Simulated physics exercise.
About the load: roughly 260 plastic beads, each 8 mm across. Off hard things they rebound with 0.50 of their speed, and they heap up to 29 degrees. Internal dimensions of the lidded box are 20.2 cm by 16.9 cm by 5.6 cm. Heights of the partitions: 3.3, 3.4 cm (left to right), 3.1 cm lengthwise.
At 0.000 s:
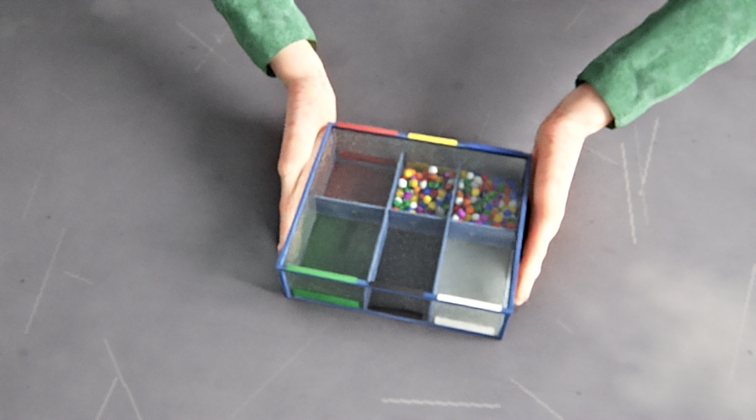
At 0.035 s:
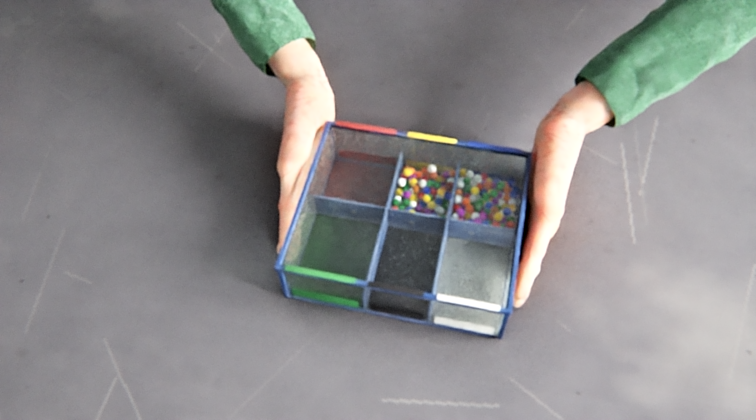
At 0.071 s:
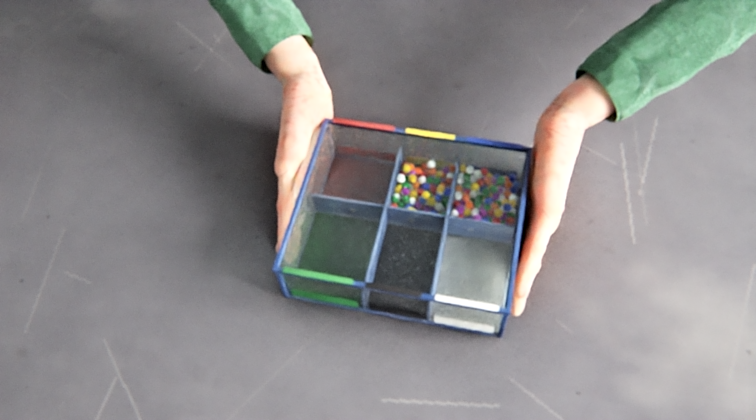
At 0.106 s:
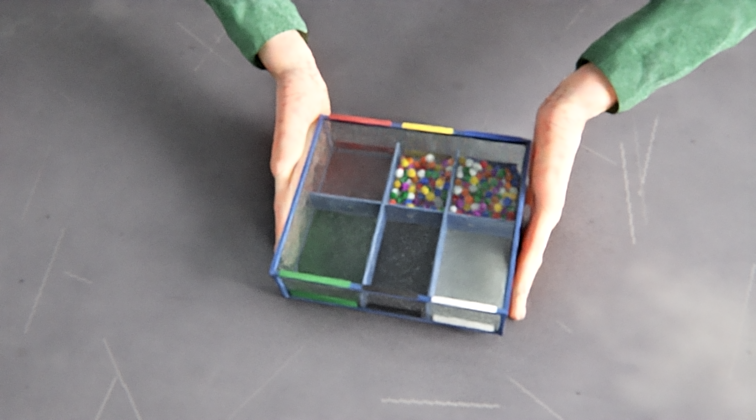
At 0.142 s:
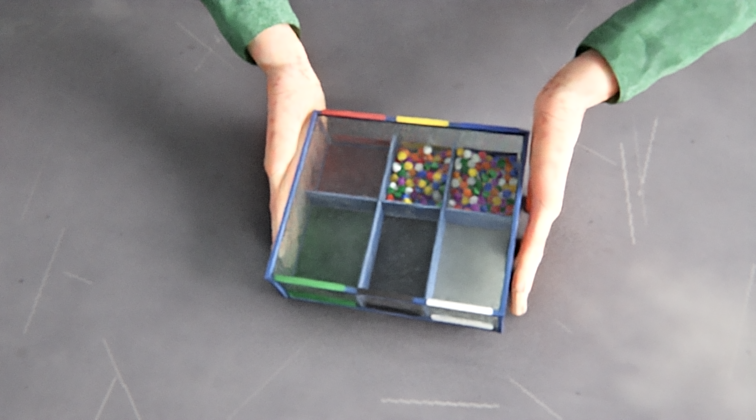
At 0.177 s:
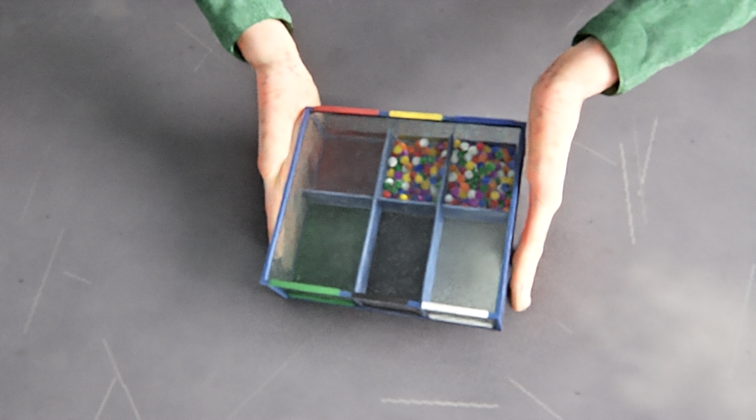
A clear lidded box with blue edges and six compartments, two at the back holding multicoloured beads, tilts gradually and shifts slightly left as two green-sleeved hands grip its sides above a scratched grey surface.
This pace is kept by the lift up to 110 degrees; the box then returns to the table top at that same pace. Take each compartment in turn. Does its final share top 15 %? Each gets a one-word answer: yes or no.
My answers are red compartment no, blue compartment no, green compartment yes, yellow compartment no, white compartment no, black compartment yes.
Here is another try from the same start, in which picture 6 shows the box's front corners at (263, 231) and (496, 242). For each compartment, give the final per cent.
So it works out as red at 45 percent, blue at 25 percent, green at 0 percent, yellow at 30 percent, white at 0 percent and black at 0 percent.
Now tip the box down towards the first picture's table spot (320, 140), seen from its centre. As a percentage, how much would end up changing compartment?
My guess is roughly 40 percent.
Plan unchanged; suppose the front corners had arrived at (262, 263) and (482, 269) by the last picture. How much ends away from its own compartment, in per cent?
My guess is close to 95 per cent.
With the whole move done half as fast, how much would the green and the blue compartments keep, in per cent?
Result in per cent: Green 70; blue 0.
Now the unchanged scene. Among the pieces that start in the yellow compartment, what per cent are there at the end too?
About 0 per cent.
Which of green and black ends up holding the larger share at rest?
More ends up in the green one.
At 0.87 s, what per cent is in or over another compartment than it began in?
Value: Close to 60 %.
Then, at 0.87 s, tilt 110 degrees; blue 25 %, green 20 %, yellow 20 %, white 10 %, black 20 %.
Then, at 1.33 s, tilt 48 degrees; green 60 %, white 5 %, black 30 %.
After 1.86 s, tilt 0 degrees; green 65 %, white 5 %, black 30 %.
At rest (2.3 s), red 0 %, blue 0 %, green 65 %, yellow 0 %, white 5 %, black 30 %.
